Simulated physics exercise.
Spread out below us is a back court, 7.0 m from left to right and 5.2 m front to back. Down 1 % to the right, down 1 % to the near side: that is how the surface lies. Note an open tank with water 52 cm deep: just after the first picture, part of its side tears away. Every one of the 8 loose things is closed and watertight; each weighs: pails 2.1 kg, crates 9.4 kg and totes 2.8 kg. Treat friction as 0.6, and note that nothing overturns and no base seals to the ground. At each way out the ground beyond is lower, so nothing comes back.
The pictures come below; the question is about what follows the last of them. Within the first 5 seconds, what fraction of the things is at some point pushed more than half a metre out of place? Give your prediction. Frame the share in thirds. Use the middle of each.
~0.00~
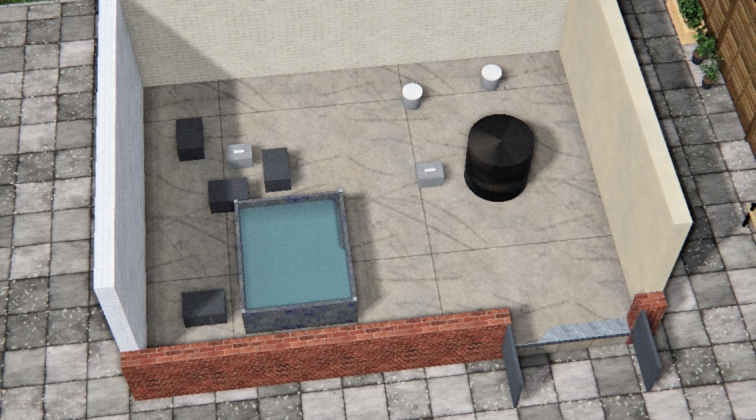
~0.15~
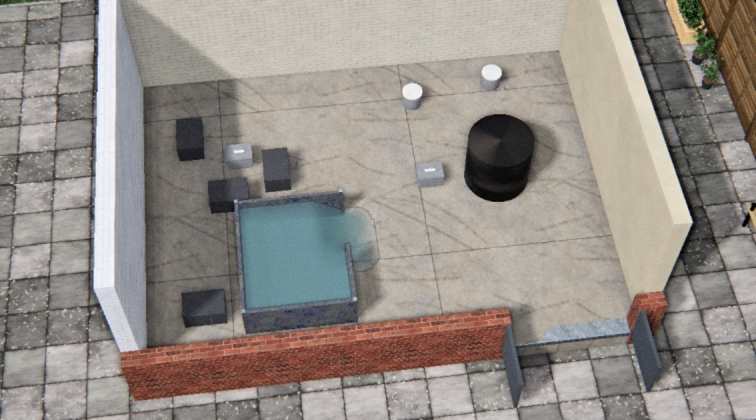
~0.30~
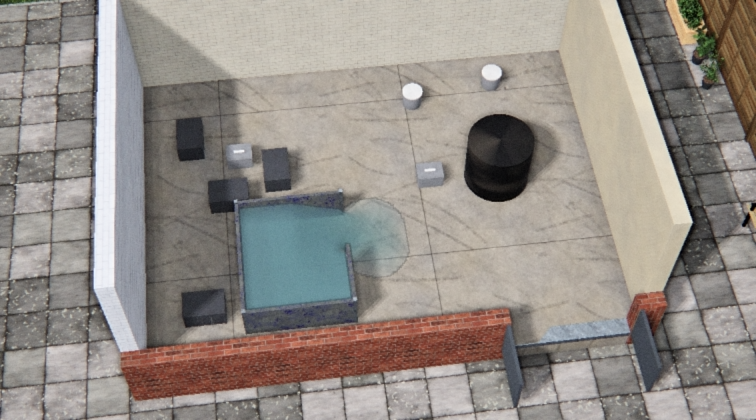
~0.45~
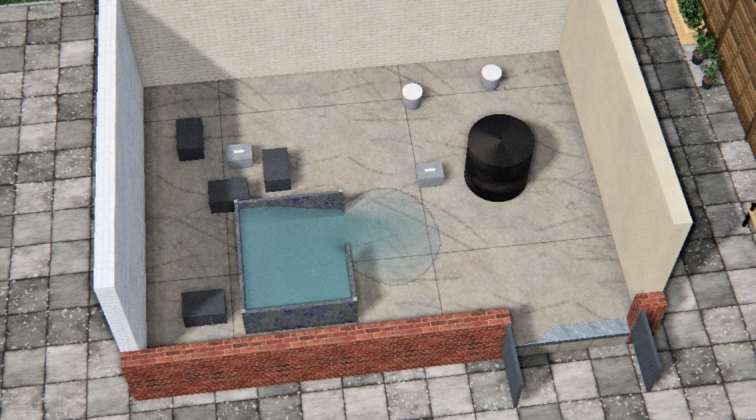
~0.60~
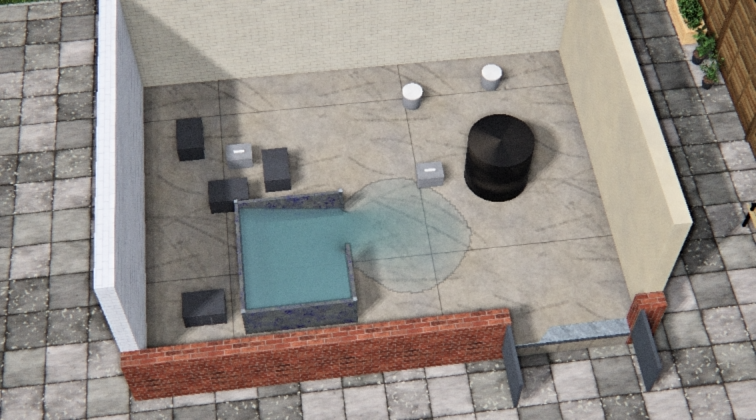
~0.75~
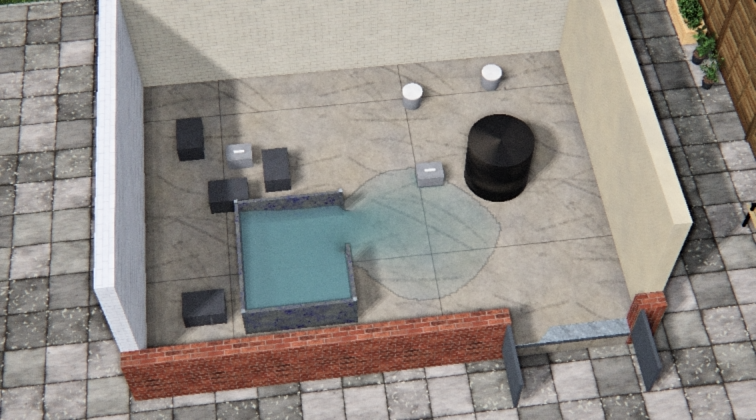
That comes to not even a third.
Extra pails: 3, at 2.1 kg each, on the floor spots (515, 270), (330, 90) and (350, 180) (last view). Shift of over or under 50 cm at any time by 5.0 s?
Going through them in turn, I'd say beyond, not that far and not that far.
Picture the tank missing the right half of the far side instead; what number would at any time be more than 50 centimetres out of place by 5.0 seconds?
The answer would then be 3.
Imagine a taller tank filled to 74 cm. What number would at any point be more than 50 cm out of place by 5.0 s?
Then it comes to 3.
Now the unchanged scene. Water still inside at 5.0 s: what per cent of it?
86 %.
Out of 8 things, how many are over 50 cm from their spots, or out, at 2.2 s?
The number I get is 1.
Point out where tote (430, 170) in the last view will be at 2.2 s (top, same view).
Position: Approx. (512, 85).
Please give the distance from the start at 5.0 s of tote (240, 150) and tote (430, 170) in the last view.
The first is off by 0 cm, the second by 250 cm.
After 1.1 s 0 of 8 are over 50 cm from their spots; 0 afloat.
After 2.2 s 1 of 8 are over 50 cm from their spots; 1 afloat.
After 3.5 s 2 of 8 are over 50 cm from their spots; 2 afloat.
After 5.0 s 1 of 8 are over 50 cm from their spots, and 2 have been at some point; 3 afloat.
